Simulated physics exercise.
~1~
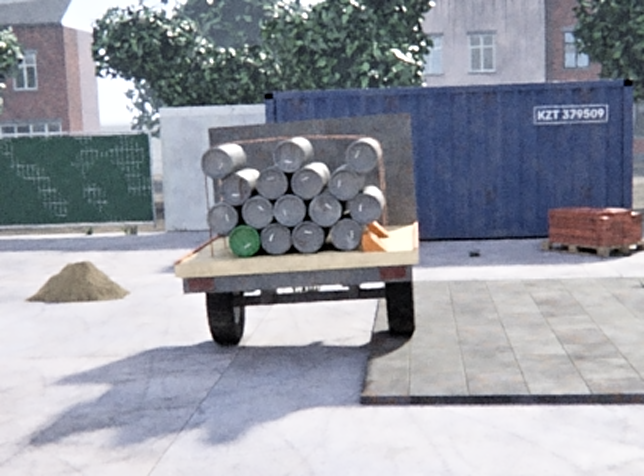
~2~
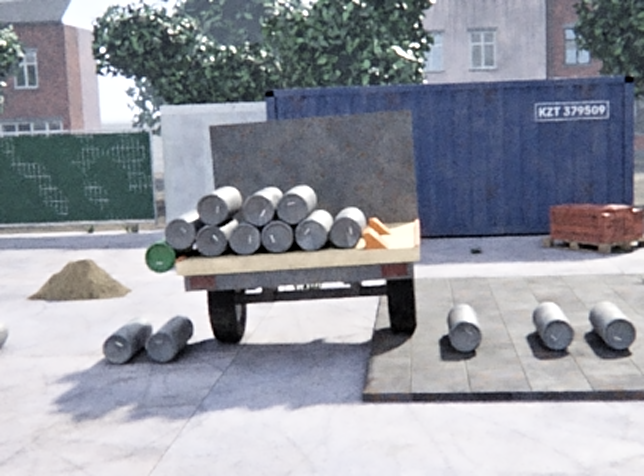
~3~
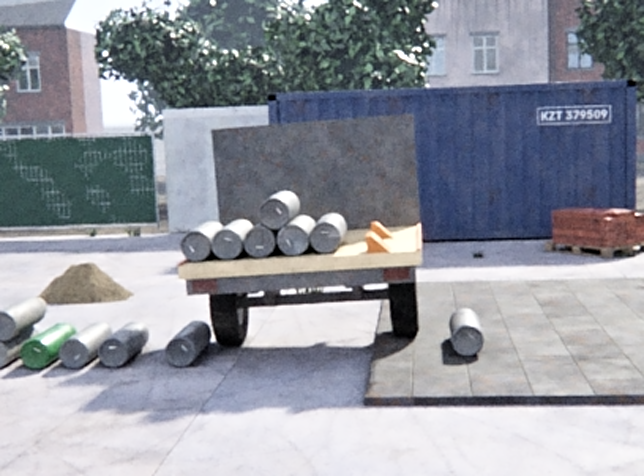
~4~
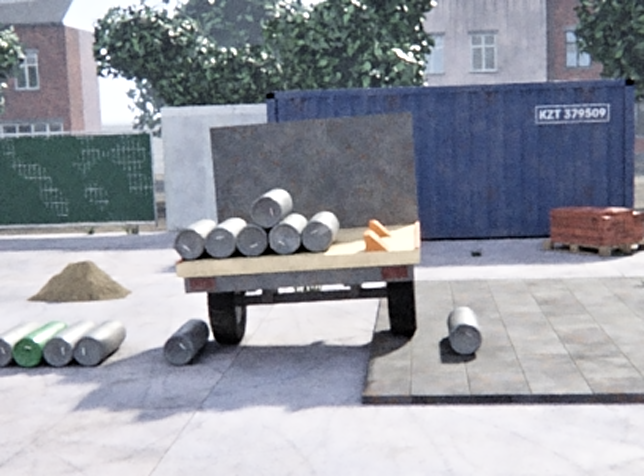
Farm trailer shedding stacked gas cylinders off both sides, the green one rolling away left, leaving a small pile on deck.
